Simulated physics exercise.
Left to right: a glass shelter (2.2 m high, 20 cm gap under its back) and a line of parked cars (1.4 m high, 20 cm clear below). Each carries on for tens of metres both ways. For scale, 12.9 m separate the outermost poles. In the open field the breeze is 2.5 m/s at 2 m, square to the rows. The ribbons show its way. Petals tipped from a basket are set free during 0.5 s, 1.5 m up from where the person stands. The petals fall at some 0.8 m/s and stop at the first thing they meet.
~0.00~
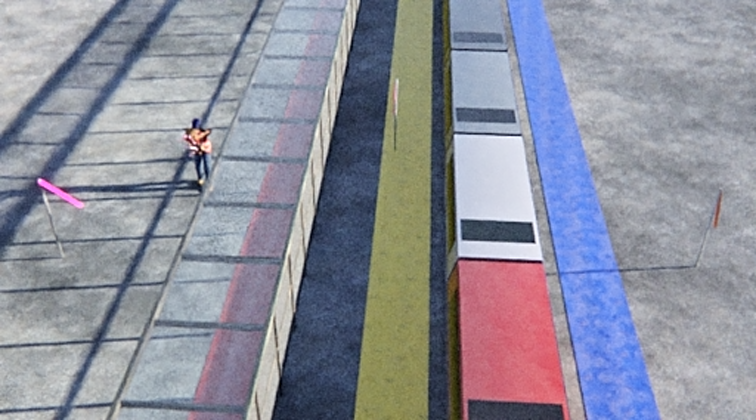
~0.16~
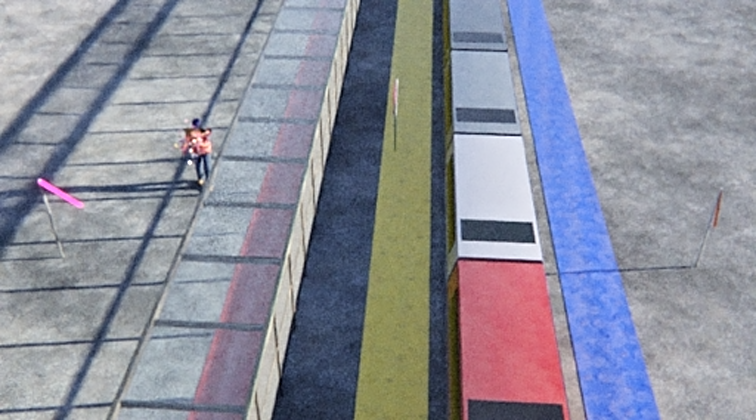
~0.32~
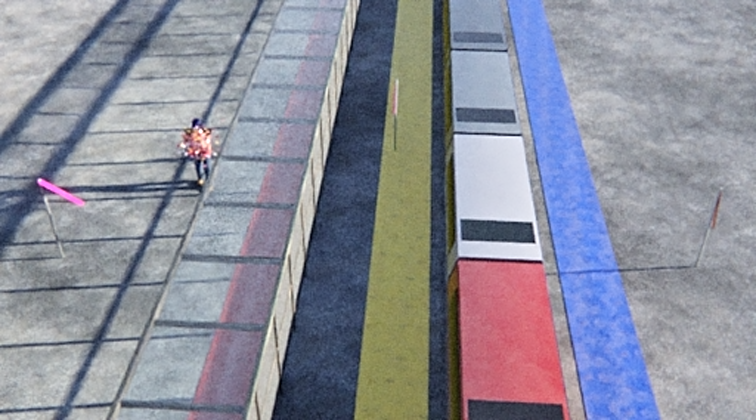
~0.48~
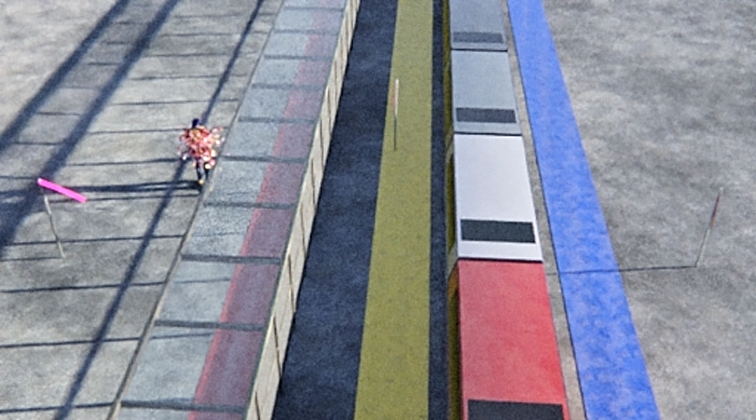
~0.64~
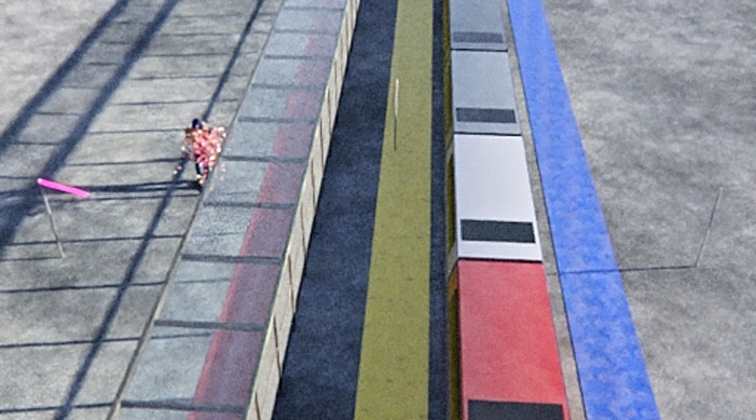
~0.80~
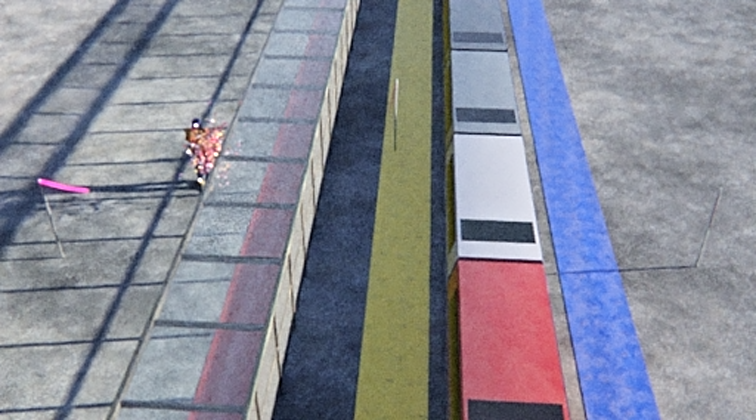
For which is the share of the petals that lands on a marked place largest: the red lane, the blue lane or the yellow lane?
The red one.
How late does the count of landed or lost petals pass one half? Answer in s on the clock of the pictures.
Near 2.6 s.
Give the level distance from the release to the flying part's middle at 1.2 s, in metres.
Roughly 0.5 m.
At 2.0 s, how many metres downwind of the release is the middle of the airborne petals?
About 1.0 m.
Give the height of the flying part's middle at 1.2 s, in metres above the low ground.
About 1.2 m.
After 1.2 s, 0 % lies on the yellow lane, 0 % on the red lane and 0 % on the blue lane; 1 % has touched down or left; the middle of what still flies is 1.1 m above the low ground, near (223, 158).
After 2.0 s, 0 % lies on the yellow lane, 1 % on the red lane and 0 % on the blue lane; 24 % has touched down or left; the middle of what still flies is 0.8 m above the low ground, near (239, 172).
After 3.5 s, 0 % lies on the yellow lane, 14 % on the red lane and 0 % on the blue lane; 77 % has touched down or left; the middle of what still flies is 0.6 m above the low ground, near (263, 178).
After 8.0 s, 1 % lies on the yellow lane, 24 % on the red lane and 0 % on the blue lane; 99 % has touched down or left.
After 45.0 s, 1 % lies on the yellow lane, 24 % on the red lane and 0 % on the blue lane; 100 % has touched down or left.
